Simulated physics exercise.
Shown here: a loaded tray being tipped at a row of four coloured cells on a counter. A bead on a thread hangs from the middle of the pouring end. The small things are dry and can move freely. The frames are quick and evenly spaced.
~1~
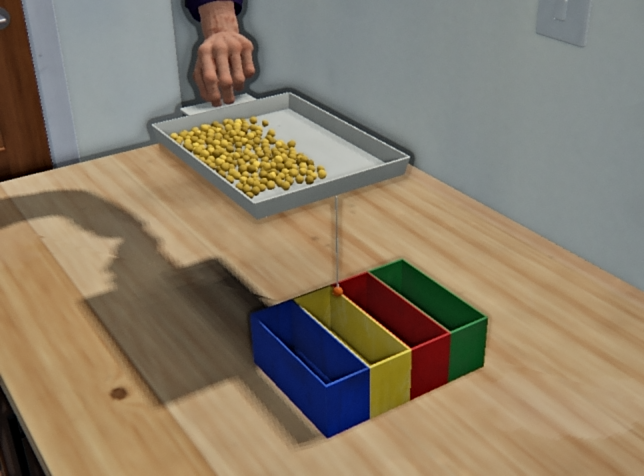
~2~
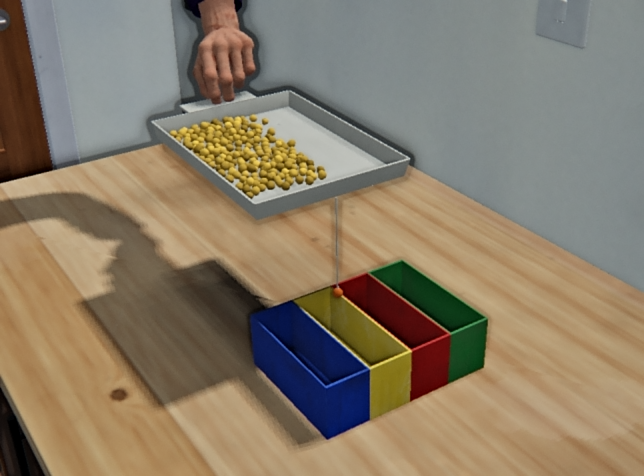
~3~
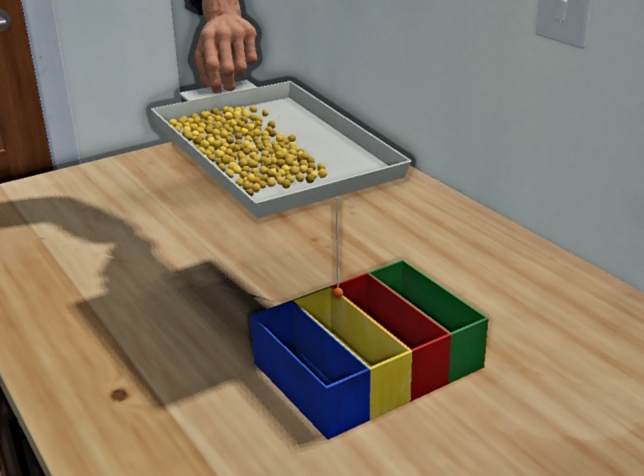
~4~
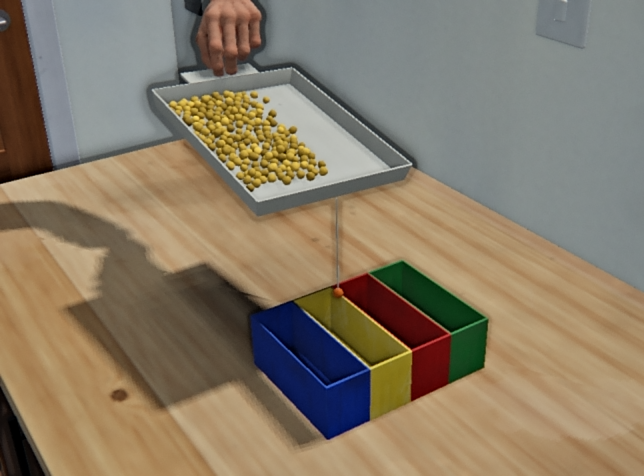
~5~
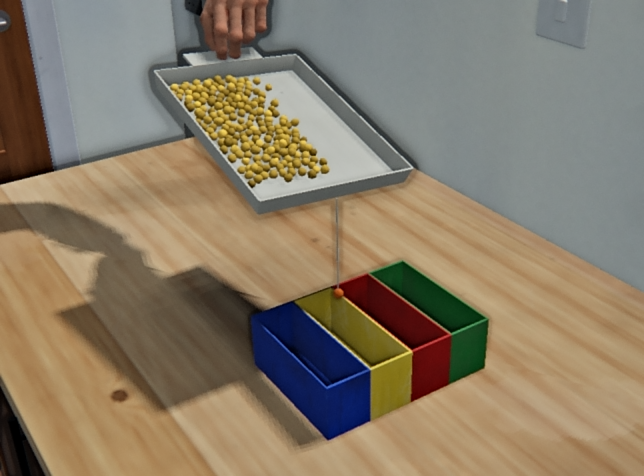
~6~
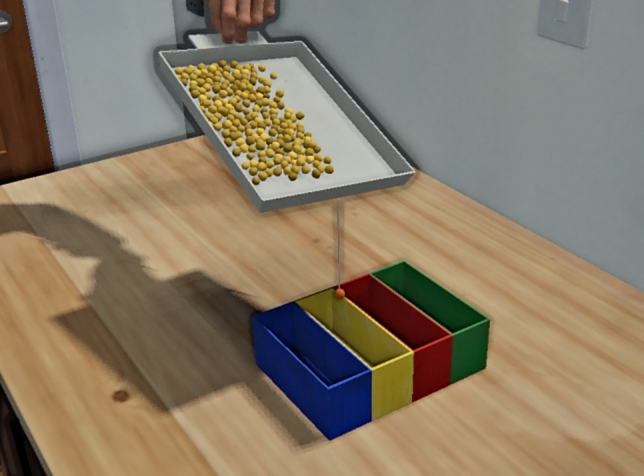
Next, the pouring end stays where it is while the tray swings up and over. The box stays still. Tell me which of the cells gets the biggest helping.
The biggest helping lands in the green cell.
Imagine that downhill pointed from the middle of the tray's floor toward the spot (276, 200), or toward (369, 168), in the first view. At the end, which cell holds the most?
First try: That blue cell; second try: The cell in green.
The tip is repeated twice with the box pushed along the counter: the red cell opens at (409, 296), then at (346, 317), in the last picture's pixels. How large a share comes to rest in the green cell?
The first try gives 20 per cent, the second 30 per cent.
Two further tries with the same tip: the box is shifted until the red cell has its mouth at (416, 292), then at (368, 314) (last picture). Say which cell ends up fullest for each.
The first placing favours the red one, while the second favours that green cell.
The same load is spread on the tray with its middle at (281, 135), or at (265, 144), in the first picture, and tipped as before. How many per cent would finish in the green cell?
In order, 50 per cent then 40 per cent.
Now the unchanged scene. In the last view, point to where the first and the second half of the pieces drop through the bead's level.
It passes near (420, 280) first and then near (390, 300).
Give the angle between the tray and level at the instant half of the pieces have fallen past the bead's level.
Around 115° of tilt.
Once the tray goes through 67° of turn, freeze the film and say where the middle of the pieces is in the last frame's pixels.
The middle of the pieces sits at roughly (357, 163).
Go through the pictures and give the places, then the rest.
Corners of the pouring end at (256, 200) and (405, 157), level; middle of the load at (247, 153), puffed corn balls; bead on its thread at (338, 292); blue cell at (348, 398); yellow cell at (390, 379); red cell at (430, 362); green cell at (468, 345), in the first picture.
Corners of the pouring end at (256, 201) and (405, 158), level; middle of the load at (247, 152), in the second picture.
Corners of the pouring end at (258, 200) and (406, 160), tipped barely, lowest at the right corner; middle of the load at (247, 145), in the third picture.
Corners of the pouring end at (259, 199) and (407, 163), tipped a little, lowest at the right corner; middle of the load at (247, 135), in the fourth picture.
Corners of the pouring end at (261, 198) and (408, 167), tipped clearly, lowest at the right corner; middle of the load at (249, 125), in the fifth picture.
Corners of the pouring end at (265, 197) and (410, 170), tipped clearly, lowest at the right corner; middle of the load at (254, 116); blue cell at (350, 400); yellow cell at (392, 381); red cell at (432, 364); green cell at (470, 347), in the sixth picture.
Soon, tray tipped steeply; nearly all on the tray; a stray few in the green cell; a small part falling or outside the box.
A while on, tray tipped past a quarter turn; about two thirds on the tray; a small part in the green cell; a small part in the red cell; a small part falling or outside the box.
Towards the end, tray tipped past a quarter turn; about half in the green cell; about a quarter in the red cell; about a quarter in the yellow cell; a stray few in the blue cell; a small part falling or outside the box.
Finally, tray tipped past a quarter turn; about half in the green cell; about a quarter in the red cell; about a quarter in the yellow cell; a stray few in the blue cell; a small part outside the box.
